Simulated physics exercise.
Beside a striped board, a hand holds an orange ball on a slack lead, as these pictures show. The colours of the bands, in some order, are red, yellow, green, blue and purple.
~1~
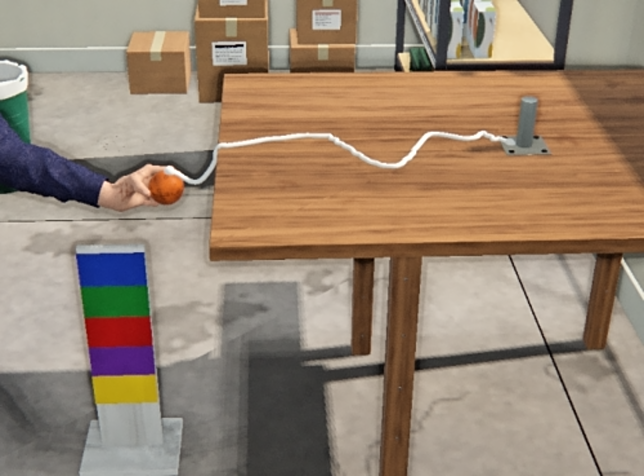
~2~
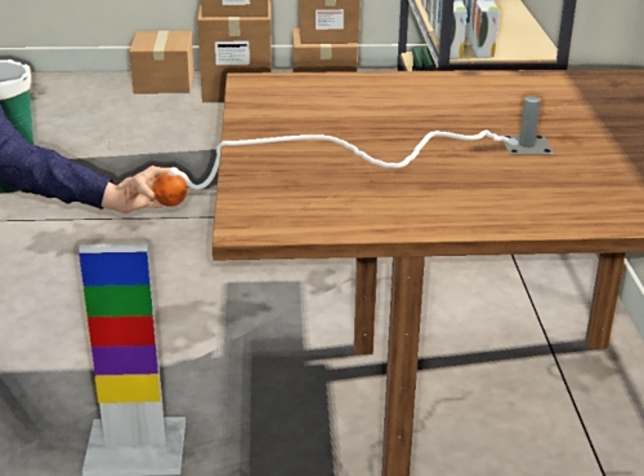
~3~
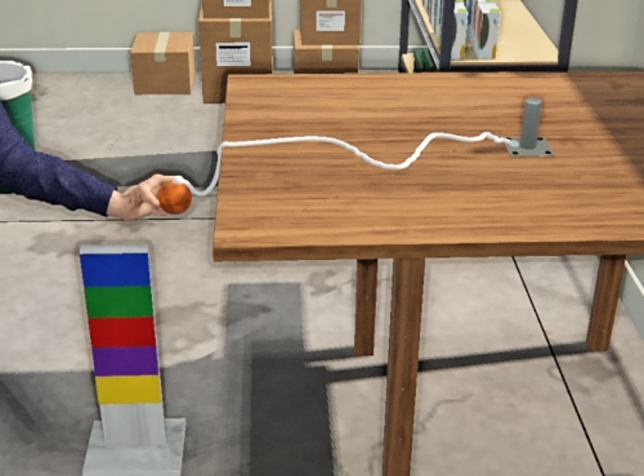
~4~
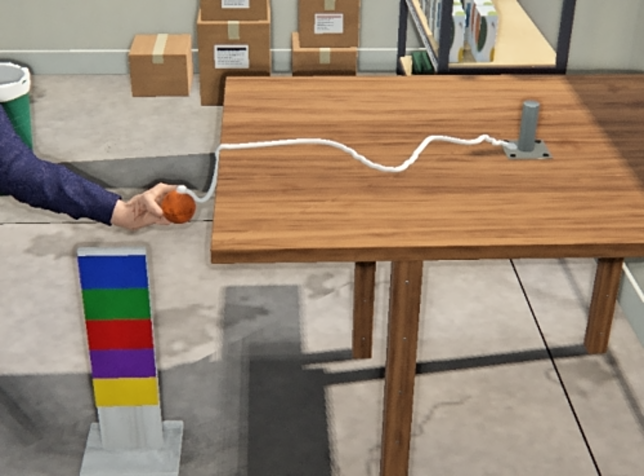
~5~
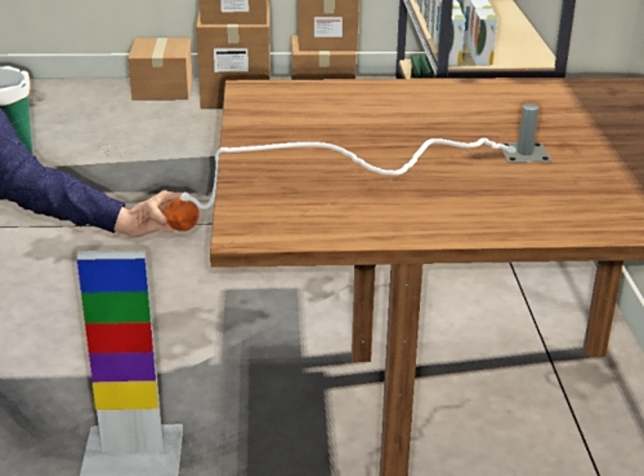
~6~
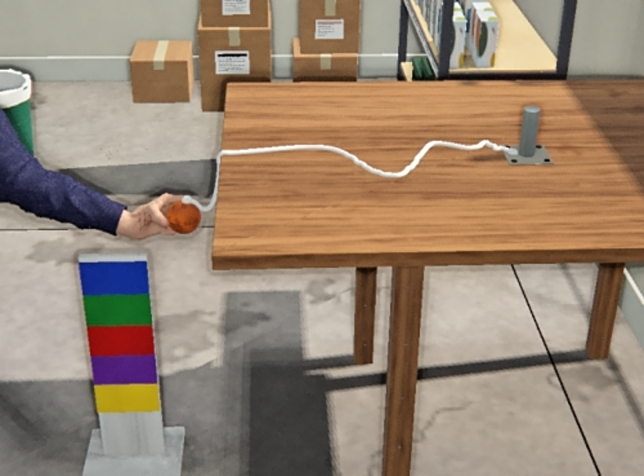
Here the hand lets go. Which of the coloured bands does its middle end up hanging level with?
It ends up level with the red band.
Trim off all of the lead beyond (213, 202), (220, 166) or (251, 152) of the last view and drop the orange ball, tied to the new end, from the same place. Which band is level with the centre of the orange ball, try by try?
Results, first to last: Green; blue; none, it hangs higher.
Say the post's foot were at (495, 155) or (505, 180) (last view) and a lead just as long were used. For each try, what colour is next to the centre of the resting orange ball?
The first case gives purple, the second gives purple.
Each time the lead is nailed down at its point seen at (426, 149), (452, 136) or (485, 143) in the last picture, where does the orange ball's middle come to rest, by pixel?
Try 1: (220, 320); try 2: (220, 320); try 3: (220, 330).
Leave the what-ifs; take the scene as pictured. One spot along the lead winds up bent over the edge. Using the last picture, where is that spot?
Around (317, 147).
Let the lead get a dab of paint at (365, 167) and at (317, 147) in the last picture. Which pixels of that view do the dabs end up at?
Well, the first one sits at (285, 161), and the second one sits at (219, 171).
Soon after, ball near (251, 333); level with red.
After that, ball near (213, 343); level with red.
In the end, ball near (225, 344); level with red. Its middle rests at the red band.
